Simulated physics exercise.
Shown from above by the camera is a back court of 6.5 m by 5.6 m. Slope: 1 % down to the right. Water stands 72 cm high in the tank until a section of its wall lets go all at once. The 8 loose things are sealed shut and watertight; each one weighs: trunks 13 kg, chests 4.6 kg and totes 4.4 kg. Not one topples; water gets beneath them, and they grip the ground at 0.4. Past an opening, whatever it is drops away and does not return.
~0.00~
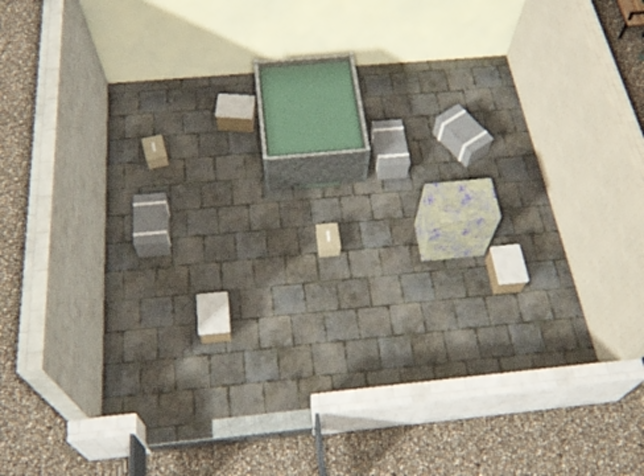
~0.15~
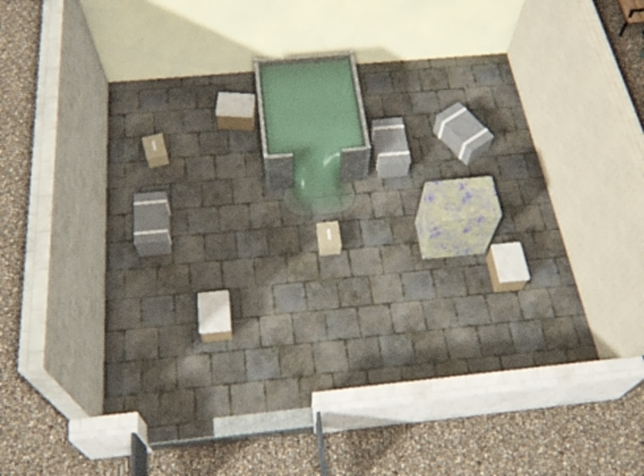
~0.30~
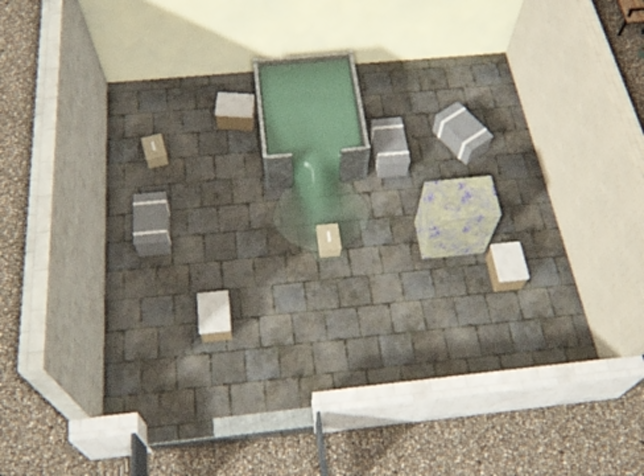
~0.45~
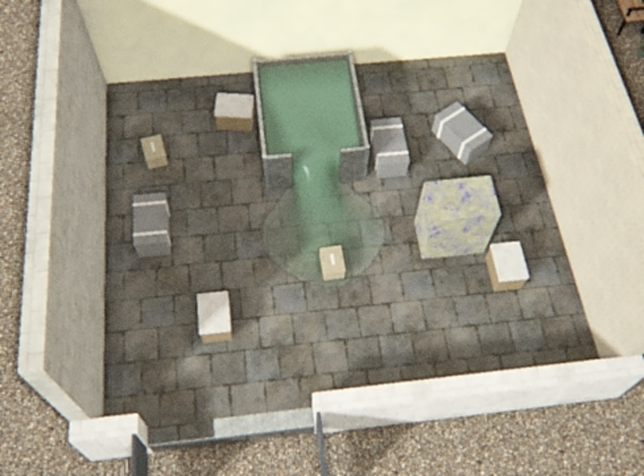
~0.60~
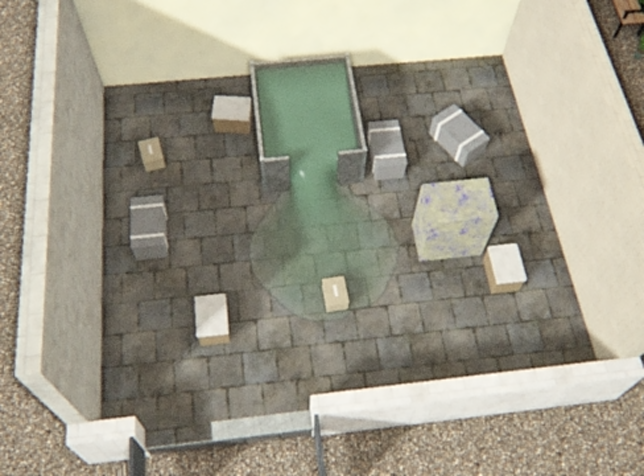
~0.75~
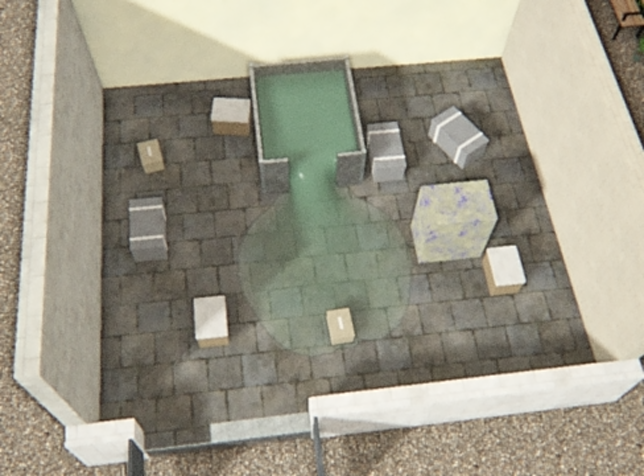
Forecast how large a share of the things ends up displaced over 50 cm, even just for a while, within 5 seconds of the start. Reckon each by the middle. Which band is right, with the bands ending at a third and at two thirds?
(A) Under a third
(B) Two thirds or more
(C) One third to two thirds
A, under a third.
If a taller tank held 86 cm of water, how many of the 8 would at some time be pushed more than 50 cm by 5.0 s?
Count under that change: 2.
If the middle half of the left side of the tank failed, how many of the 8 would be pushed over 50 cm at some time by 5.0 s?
Result: 4.
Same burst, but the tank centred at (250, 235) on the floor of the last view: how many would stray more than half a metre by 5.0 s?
2.
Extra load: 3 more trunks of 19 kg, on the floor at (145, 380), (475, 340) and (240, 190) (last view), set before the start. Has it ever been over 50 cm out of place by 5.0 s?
Well, in turn they are below that, above that and below that.
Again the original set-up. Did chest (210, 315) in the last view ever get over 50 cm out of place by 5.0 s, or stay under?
Answer: More.
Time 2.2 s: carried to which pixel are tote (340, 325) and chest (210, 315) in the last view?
I'd say close to (355, 382) and close to (132, 377).
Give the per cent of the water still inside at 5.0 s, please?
78 %.
After 1.1 s 1 of 8 are over 50 cm from their spots; 0 afloat.
After 2.2 s 2 of 8 are over 50 cm from their spots; 1 afloat.
After 3.5 s 2 of 8 are over 50 cm from their spots; 2 afloat.
After 5.0 s 2 of 8 are over 50 cm from their spots, and 2 have been at some point; 2 afloat.
